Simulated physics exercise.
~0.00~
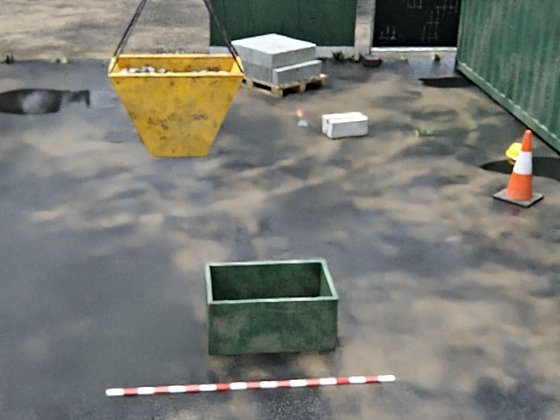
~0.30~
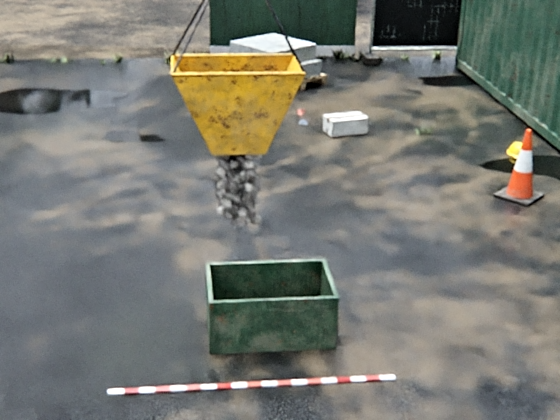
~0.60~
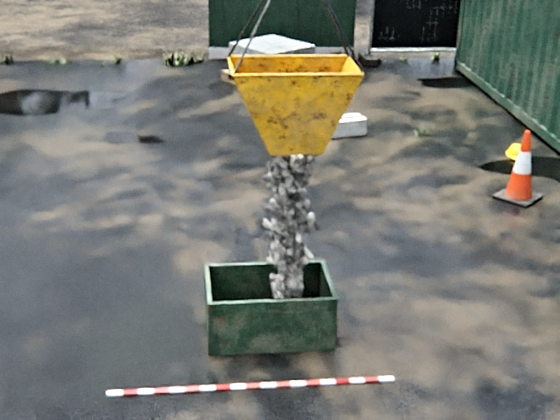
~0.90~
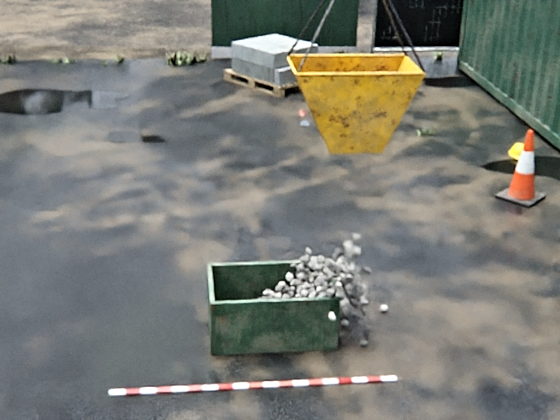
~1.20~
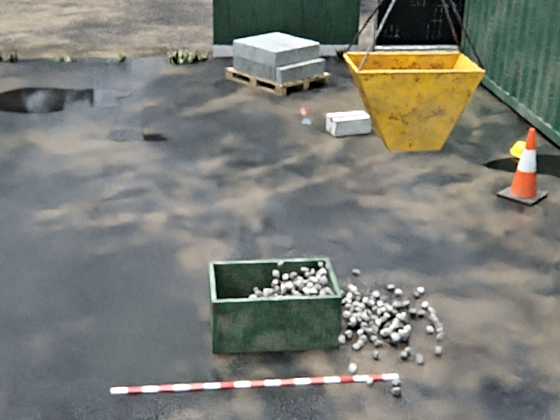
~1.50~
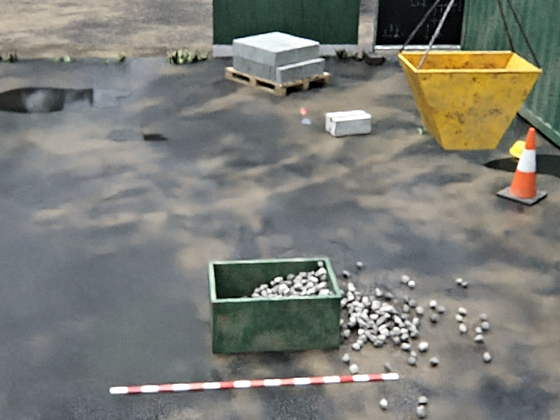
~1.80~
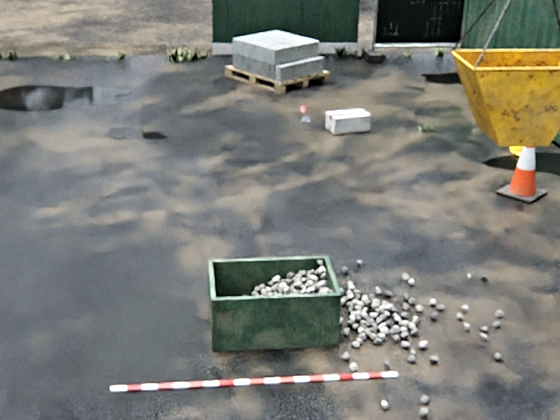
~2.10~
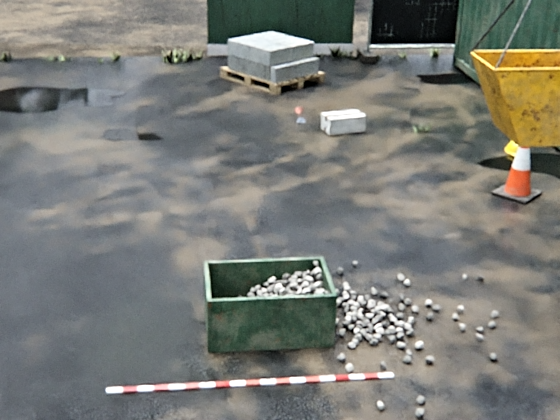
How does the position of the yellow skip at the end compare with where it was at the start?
The skip starts at the upper left, in front of the green container at the back, and by the end it hangs at the far right, above the traffic cone.
